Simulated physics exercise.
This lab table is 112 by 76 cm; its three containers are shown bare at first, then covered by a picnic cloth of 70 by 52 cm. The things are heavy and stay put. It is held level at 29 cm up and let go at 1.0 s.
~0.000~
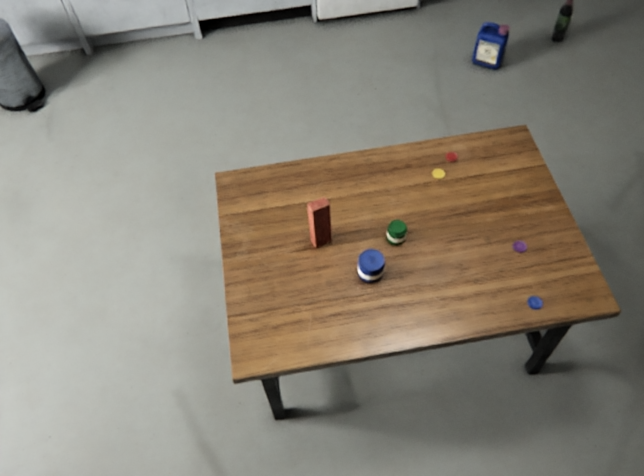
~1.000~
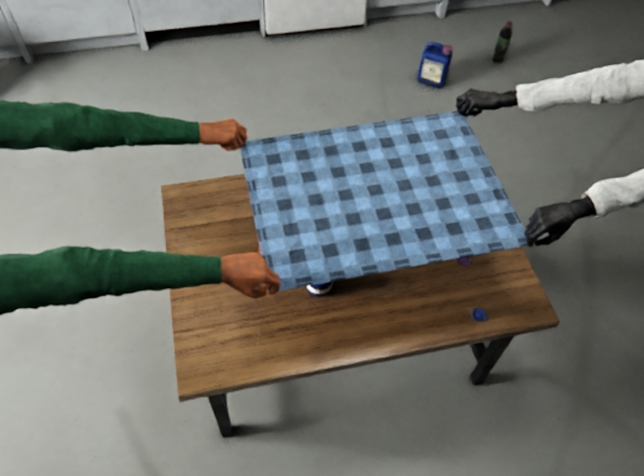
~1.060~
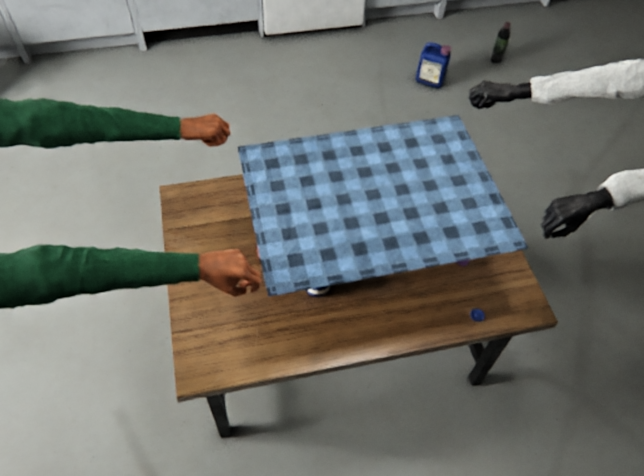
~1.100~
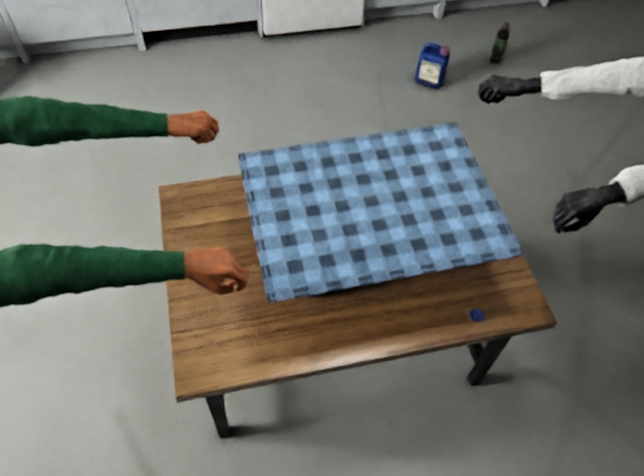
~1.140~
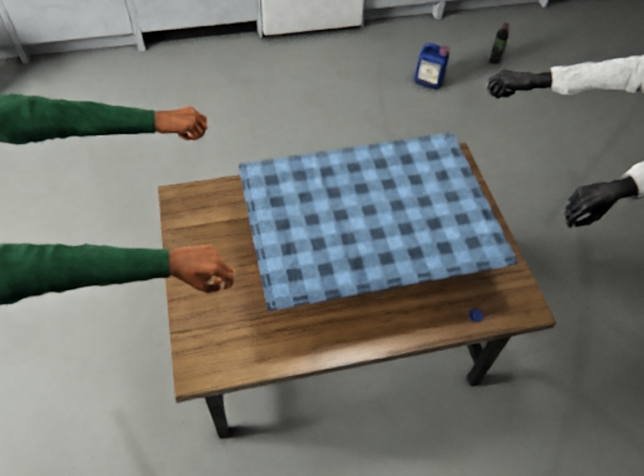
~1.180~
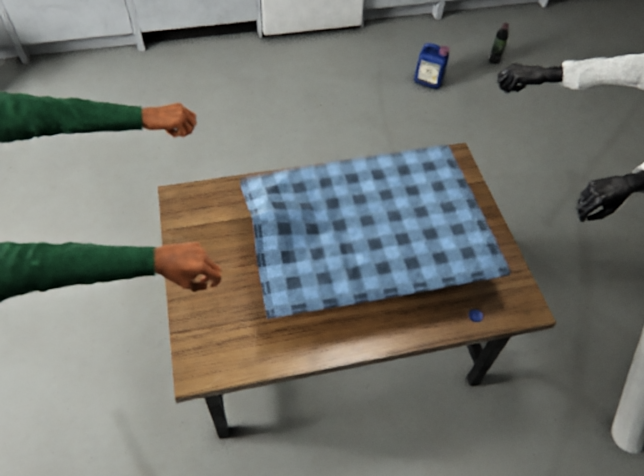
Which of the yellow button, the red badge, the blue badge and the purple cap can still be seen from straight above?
Result: Yellow button ends under the cloth, red badge still shows, blue badge still shows, purple cap ends under the cloth.
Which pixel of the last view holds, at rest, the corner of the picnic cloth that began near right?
Roughly (491, 301).
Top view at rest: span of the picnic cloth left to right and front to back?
It spans close to 68 centimetres sideways and close to 52 centimetres in depth.
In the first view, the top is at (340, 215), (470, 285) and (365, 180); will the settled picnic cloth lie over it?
Going through them in sequence, they come out shrouded, shrouded and in plain sight.
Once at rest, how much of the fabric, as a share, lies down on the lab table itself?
Some 55 per cent of it.
After 1.4 s, 50 % of it is down, spanning 67 by 52 cm, above yellow button, purple cap.
After 1.5 s, 50 % of it is down, spanning 70 by 52 cm, above yellow button, purple cap.
After 1.7 s, 55 % of it is down, spanning 69 by 52 cm, above yellow button, purple cap.
After 1.9 s, 55 % of it is down, spanning 69 by 52 cm, above yellow button, purple cap.
After 2.7 s, 55 % of it is down, spanning 69 by 52 cm, above yellow button, purple cap.
